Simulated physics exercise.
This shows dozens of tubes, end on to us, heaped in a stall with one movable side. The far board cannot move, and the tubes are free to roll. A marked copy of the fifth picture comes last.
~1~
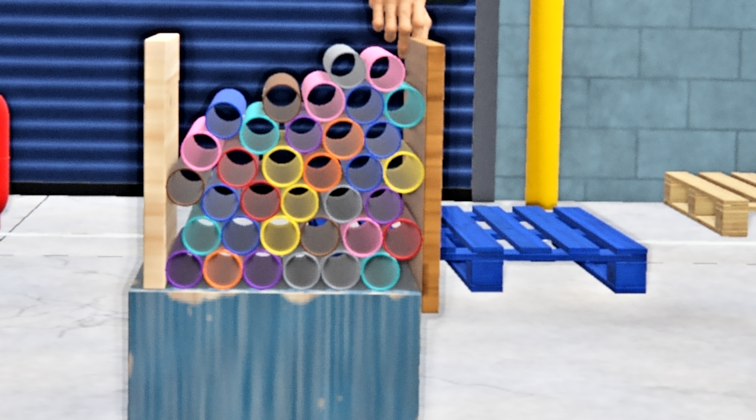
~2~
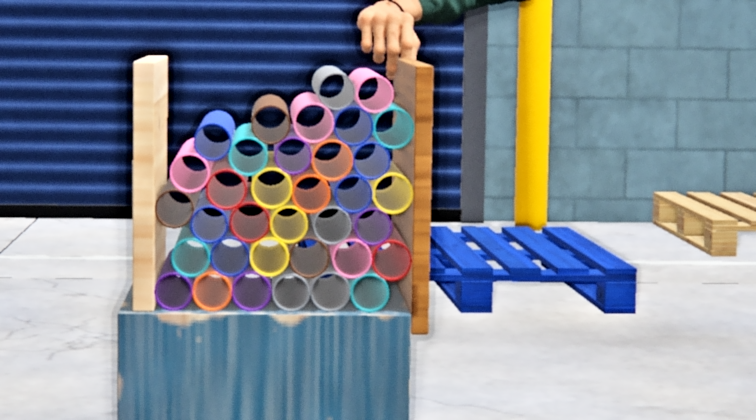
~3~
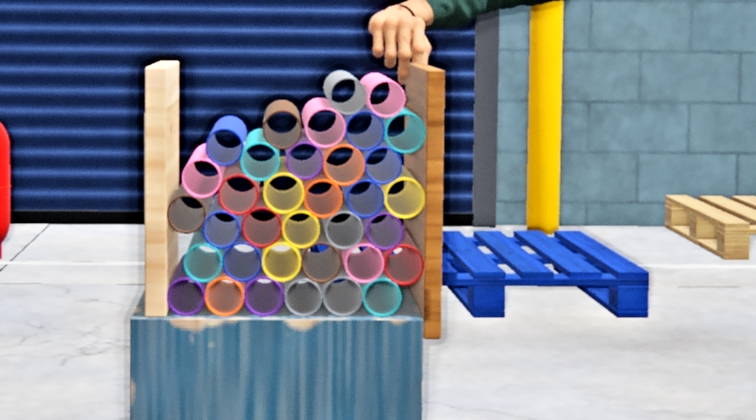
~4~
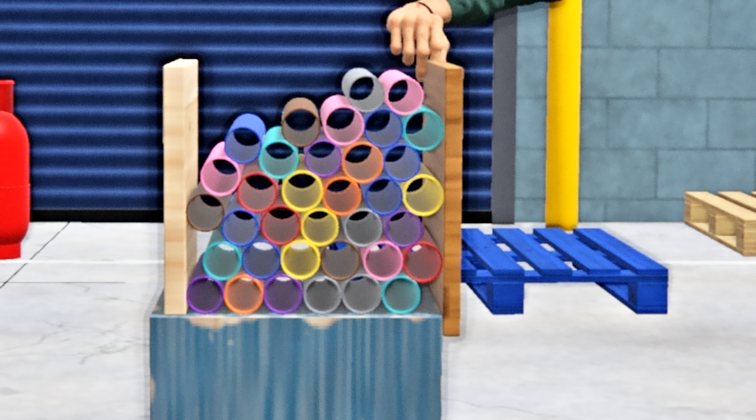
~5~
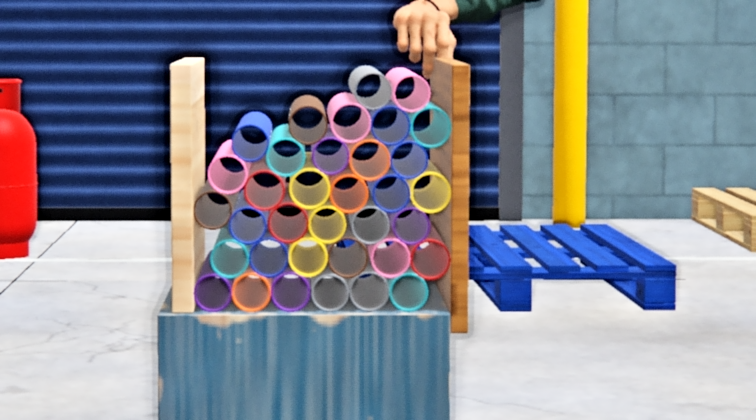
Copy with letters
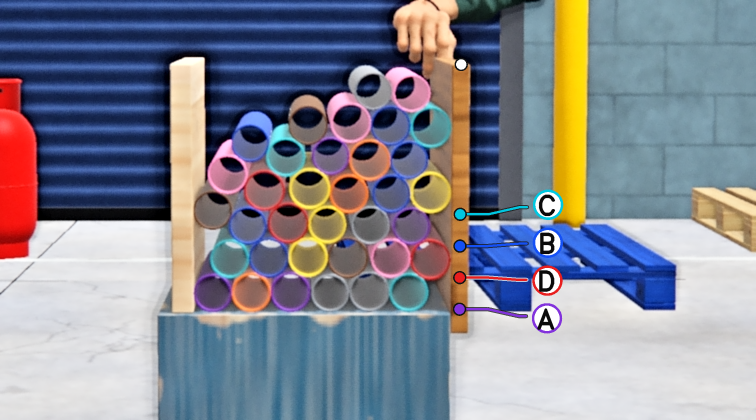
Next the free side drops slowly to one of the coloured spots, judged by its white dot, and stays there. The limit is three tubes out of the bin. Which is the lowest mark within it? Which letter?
Mark C is as low as it can go.
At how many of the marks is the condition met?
One of them.
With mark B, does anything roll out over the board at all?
Yes, at B.
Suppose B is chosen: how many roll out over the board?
The count is six.
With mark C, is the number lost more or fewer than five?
Fewer than five.
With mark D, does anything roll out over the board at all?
Yes.
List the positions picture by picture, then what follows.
The first picture shows a turquoise tube (405, 107); a pink tube (325, 102); side board (421, 165).
The second picture shows side board (410, 186); a purple tube (174, 292).
The third picture shows a turquoise tube (382, 298); a yellow tube (282, 262).
The fourth picture shows a yellow tube (320, 228); a yellow tube (302, 191).
The fifth picture shows a turquoise tube (431, 127); a pink tube (351, 123); side board (448, 185).
On the marked copy, A at (460, 309); B at (460, 246); C at (460, 214); D at (460, 278); the white dot at (461, 64).
Taking C. A third of the way, top of the board (451, 130).
Two thirds of the way, top of the board (451, 204).
When it is over, top of the board (451, 213), two out over the board.
As for the rest, A more than three out over the board; B more than three out over the board; D more than three out over the board.
